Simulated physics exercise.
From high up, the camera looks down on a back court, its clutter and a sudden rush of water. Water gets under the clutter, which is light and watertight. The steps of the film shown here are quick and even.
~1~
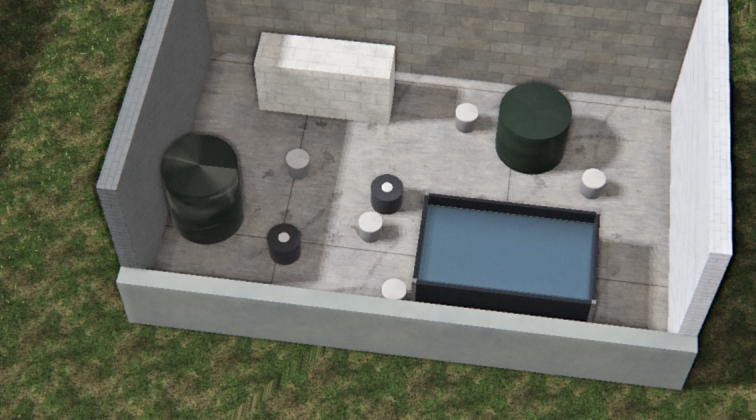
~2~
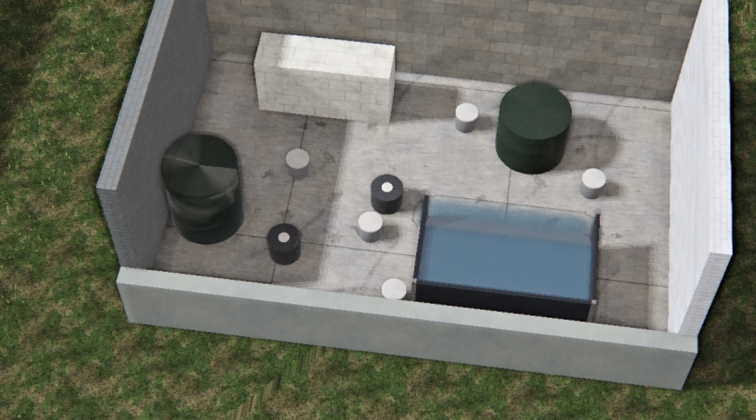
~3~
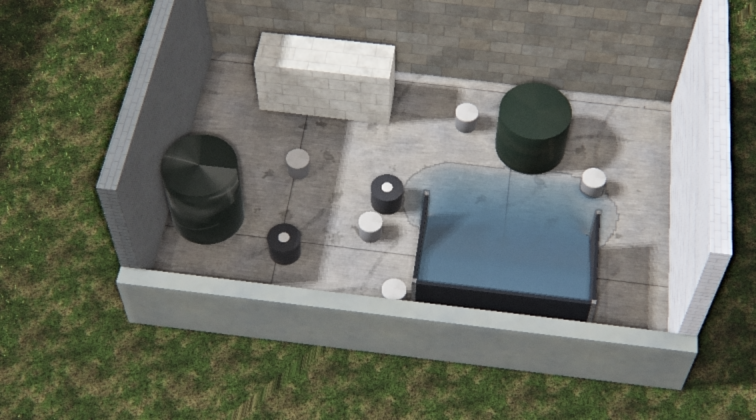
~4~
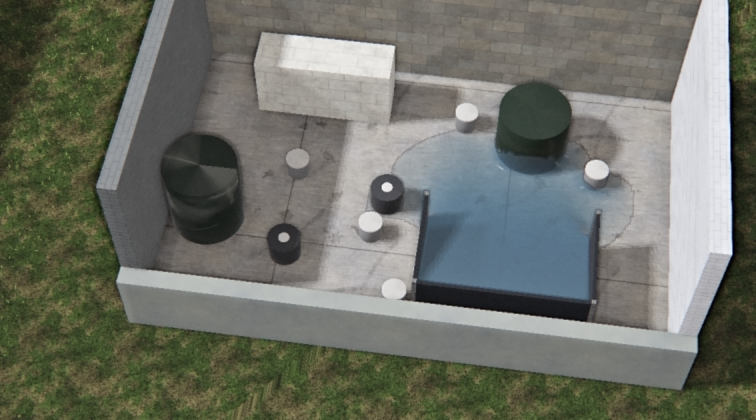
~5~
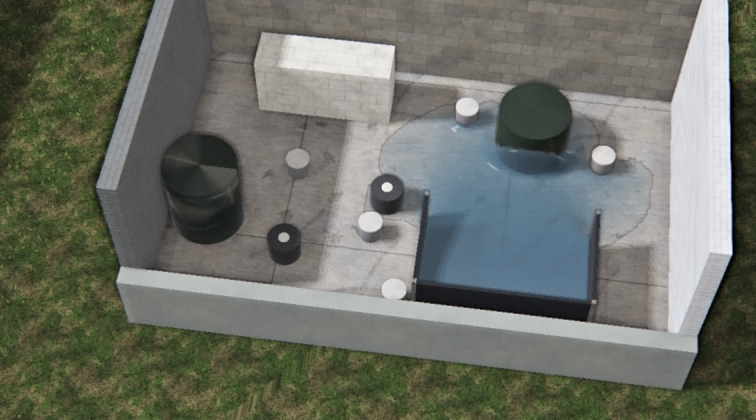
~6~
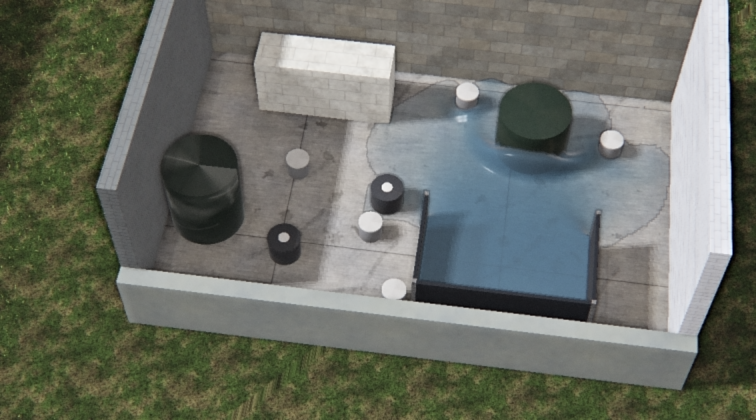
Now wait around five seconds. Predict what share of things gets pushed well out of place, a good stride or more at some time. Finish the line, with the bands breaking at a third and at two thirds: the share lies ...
The share lies between a third and two thirds.
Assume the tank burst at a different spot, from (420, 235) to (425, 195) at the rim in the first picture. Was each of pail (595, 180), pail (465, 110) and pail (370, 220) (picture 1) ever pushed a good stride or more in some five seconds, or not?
Falls short, falls short, travels that far.
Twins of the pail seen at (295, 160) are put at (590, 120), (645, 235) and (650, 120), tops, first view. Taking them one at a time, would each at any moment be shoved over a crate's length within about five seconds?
Result by item: Gets dislodged / gets dislodged / gets dislodged.
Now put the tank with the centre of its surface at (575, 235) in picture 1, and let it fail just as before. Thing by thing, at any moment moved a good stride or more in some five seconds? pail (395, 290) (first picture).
My call: It fell short.
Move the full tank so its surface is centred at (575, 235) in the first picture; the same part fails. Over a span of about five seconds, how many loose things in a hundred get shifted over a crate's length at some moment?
Roughly 90 %.
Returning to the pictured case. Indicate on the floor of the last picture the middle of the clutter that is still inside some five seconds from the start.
The average lies close to (377, 228).
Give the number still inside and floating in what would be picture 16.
2 of them.
A moment on, 2 of 7 are well off their spots; 1 afloat.
Next, 2 of 7 are well off their spots; 2 afloat.
Later, 1 of 7 are well off their spots; 2 afloat.
In the end, 3 of 7 are well off their spots, and 3 have been at some point; 3 afloat.
